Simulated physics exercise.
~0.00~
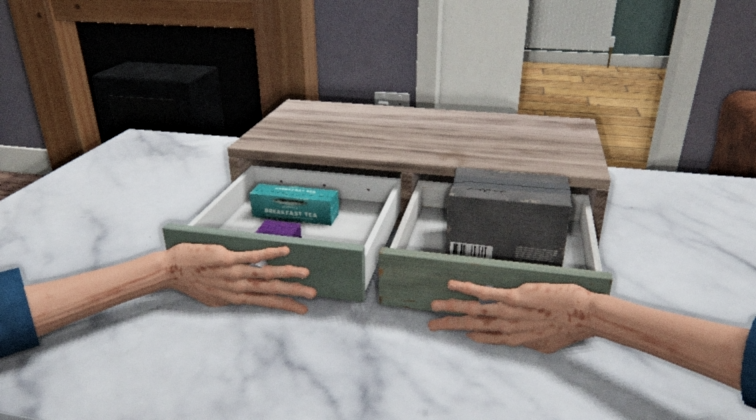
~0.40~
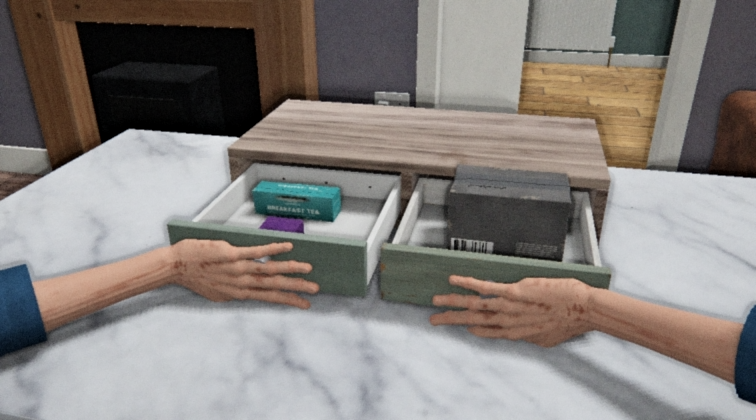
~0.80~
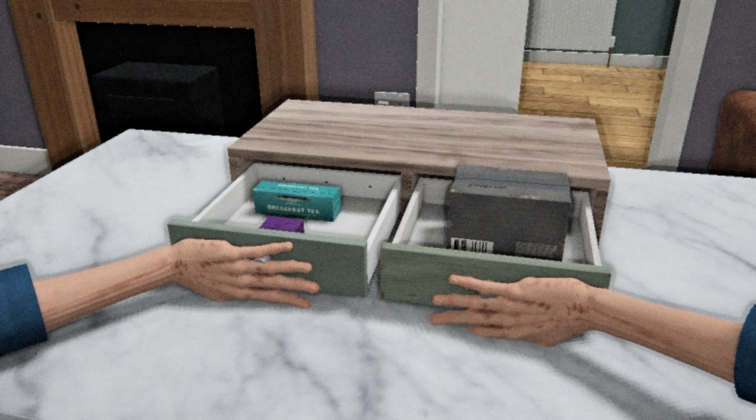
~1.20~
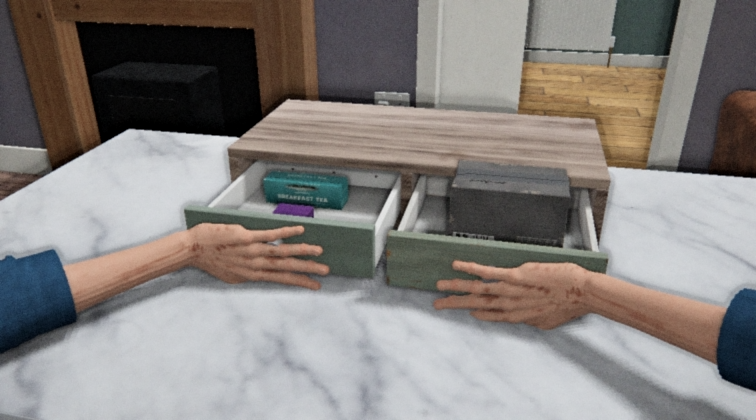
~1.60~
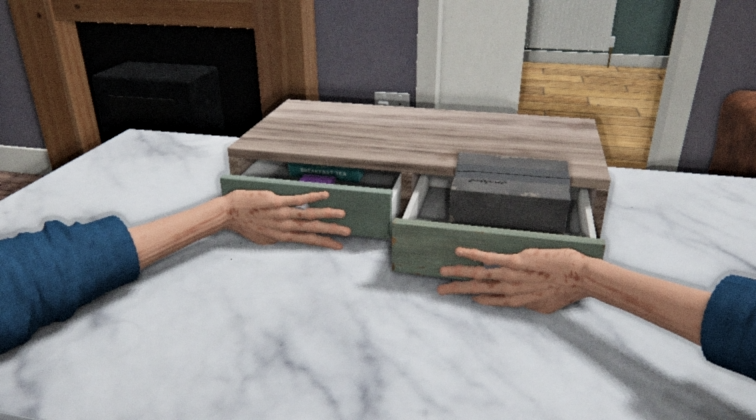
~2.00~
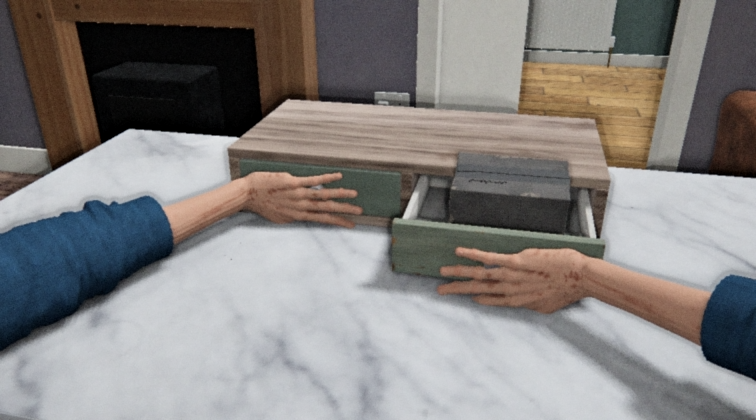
At the start, two green-fronted drawers stand open side by side in a low wooden chest on a marble surface, with a hand against each front. The left drawer holds a turquoise tea packet and a small purple block, while the right one holds a large grey box. After barely moving at first, both drawers are pushed inward, their contents moving with them. The left drawer keeps sliding until it shuts flush, hiding its contents. The right drawer goes in only a little and stops, staying ajar with the grey box slightly turned and still showing.
